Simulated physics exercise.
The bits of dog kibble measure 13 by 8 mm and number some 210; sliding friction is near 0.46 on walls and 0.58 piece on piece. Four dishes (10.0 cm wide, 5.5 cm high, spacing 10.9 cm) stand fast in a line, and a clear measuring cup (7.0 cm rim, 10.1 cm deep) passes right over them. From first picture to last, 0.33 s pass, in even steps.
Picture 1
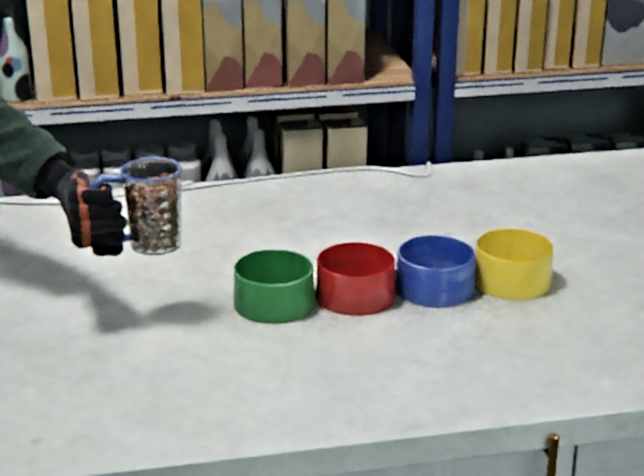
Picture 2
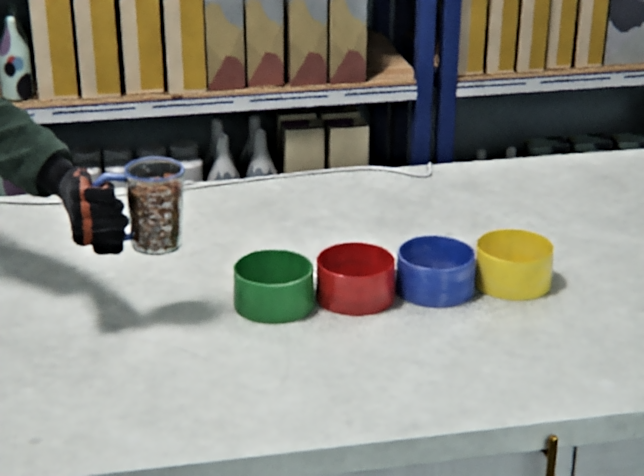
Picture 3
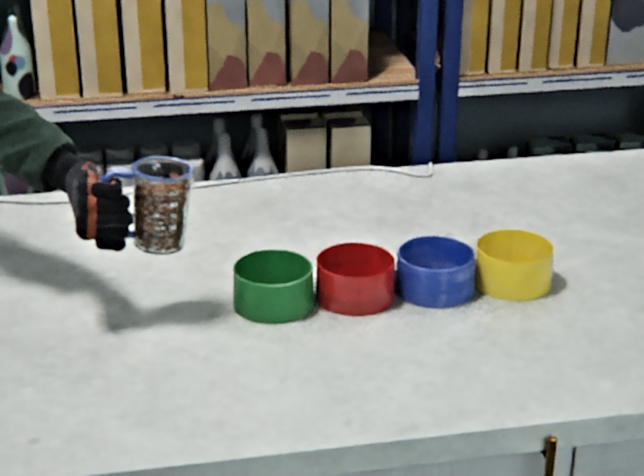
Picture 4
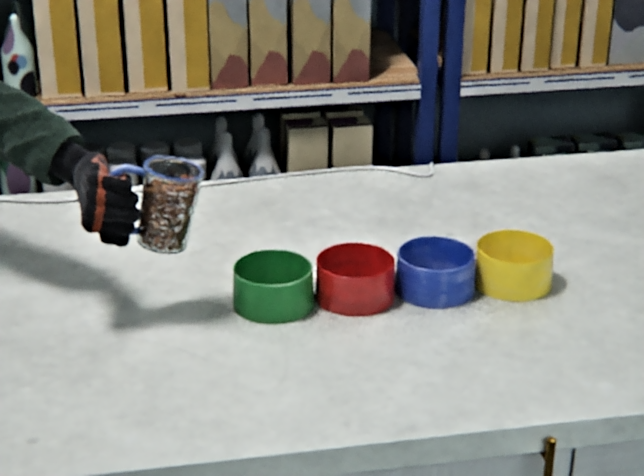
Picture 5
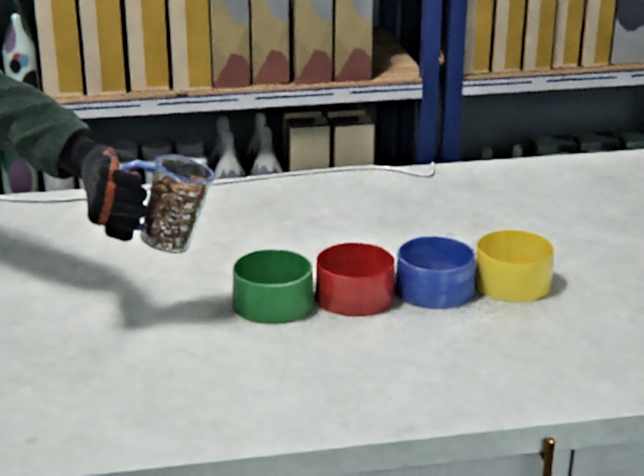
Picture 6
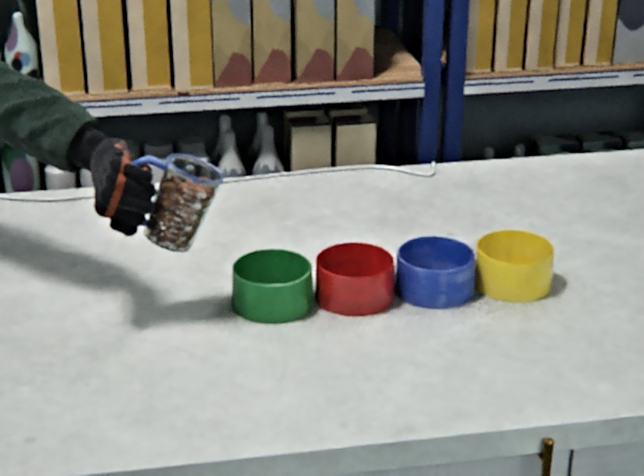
The clip shows a gloved hand holding a clear measuring cup of small brown pieces, moving it slightly right and gradually tilting it rightward, while green, red, blue and yellow dishes stay still in a row on a pale countertop.
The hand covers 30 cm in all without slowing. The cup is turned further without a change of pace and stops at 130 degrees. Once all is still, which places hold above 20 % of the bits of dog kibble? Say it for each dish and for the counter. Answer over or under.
Red: Over, blue: Under, green: Under, yellow: Under, counter: Under.
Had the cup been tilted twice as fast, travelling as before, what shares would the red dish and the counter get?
Red 10, counter 10.
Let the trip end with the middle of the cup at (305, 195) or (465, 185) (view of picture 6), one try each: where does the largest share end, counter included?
Most goes to: Red, then red.
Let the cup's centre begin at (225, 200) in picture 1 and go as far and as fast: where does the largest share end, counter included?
Most goes to: Blue.
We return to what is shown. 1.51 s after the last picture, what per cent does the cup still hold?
About 0 per cent.
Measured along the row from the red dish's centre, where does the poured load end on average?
Some 1 cm to the right.
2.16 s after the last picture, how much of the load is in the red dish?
About 95 per cent by then.
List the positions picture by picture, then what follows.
In the first frame, cup at (154, 207), tilt 0 degrees, lip at (180, 167), moved 0.0 cm; middle of the pieces at (154, 214); green dish at (274, 267); red dish at (356, 260); blue dish at (436, 252); yellow dish at (515, 245).
In the second frame, cup at (156, 207), tilt 2 degrees, lip at (183, 168), moved 0.2 cm; middle of the pieces at (155, 214).
In the third frame, cup at (161, 206), tilt 6 degrees, lip at (192, 170), moved 1.0 cm; middle of the pieces at (160, 213).
In the fourth frame, cup at (168, 206), tilt 12 degrees, lip at (202, 172), moved 1.9 cm; middle of the pieces at (167, 212).
In the fifth frame, cup at (175, 205), tilt 18 degrees, lip at (212, 174), moved 2.7 cm; middle of the pieces at (173, 211).
In the sixth frame, cup at (181, 204), tilt 23 degrees, lip at (222, 177), moved 3.6 cm; middle of the pieces at (179, 210); green dish at (272, 267); red dish at (355, 260); blue dish at (436, 254); yellow dish at (515, 247).
Then, 0.90 s after the last picture, tilt 100 degrees; cup holds 100 %.
Then, 1.51 s after the last picture, tilt 130 degrees; cup holds 0 %, red 100 %.
Then, 2.16 s after the last picture, tilt 130 degrees; cup holds 0 %, red 95 %.
In the end, red 95 %, blue 0 %, green 0 %, yellow 0 %, counter 5 %.
